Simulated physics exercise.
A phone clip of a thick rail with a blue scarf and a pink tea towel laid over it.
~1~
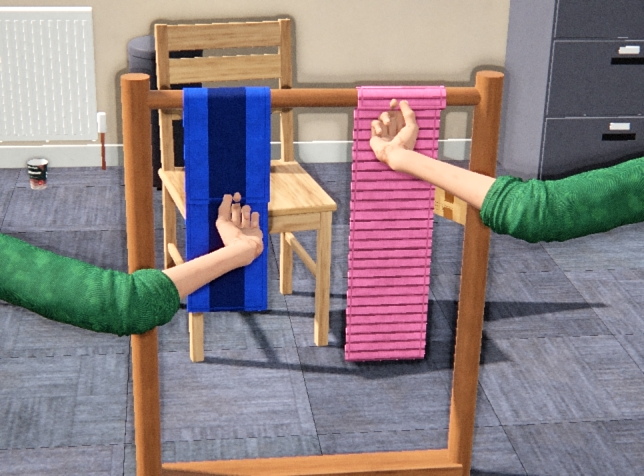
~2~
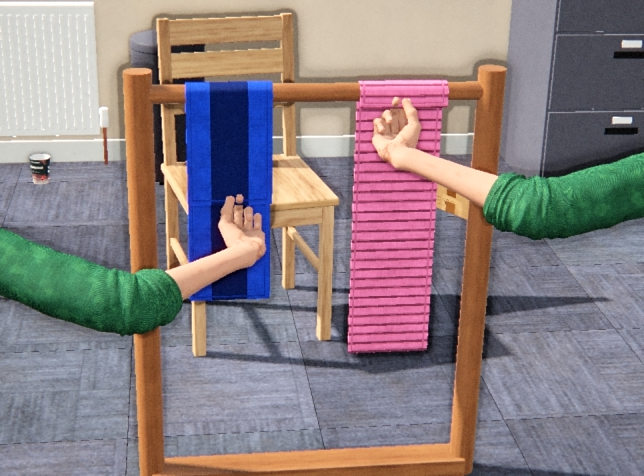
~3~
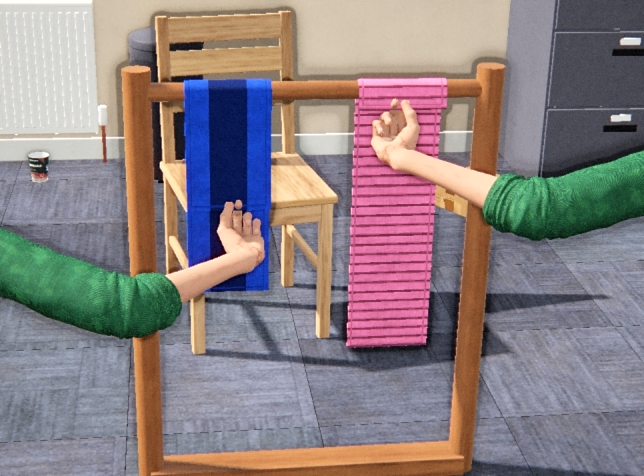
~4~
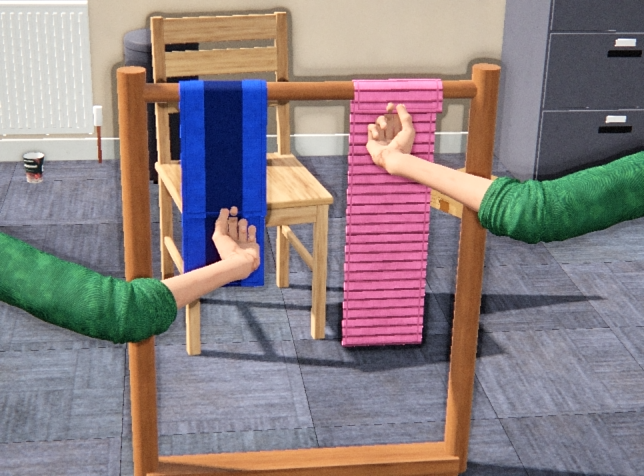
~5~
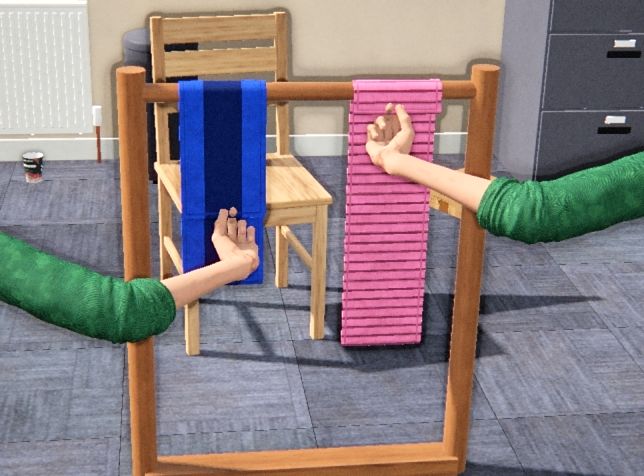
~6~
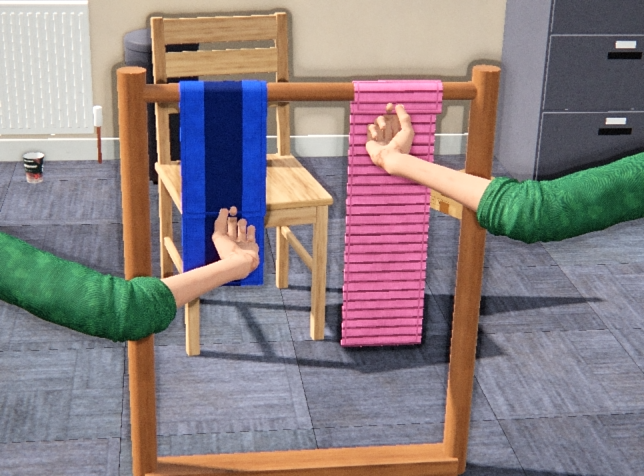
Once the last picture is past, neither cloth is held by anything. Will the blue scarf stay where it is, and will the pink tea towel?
Result: The blue scarf stays where it is; the pink tea towel falls off.
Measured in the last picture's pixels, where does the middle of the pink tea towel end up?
Somewhere near (375, 468).
Then, 0.48 s later than the last view, scarf at rest on the rail; tea towel clear of the rail and dropping near (379, 375).
Then, 0.76 s later than the last view, scarf at rest on the rail; tea towel in a heap on the floor near (375, 467).
Finally, scarf at rest on the rail; tea towel in a heap on the floor near (375, 468). The blue scarf hangs there and the pink tea towel is pulled off by its long side.
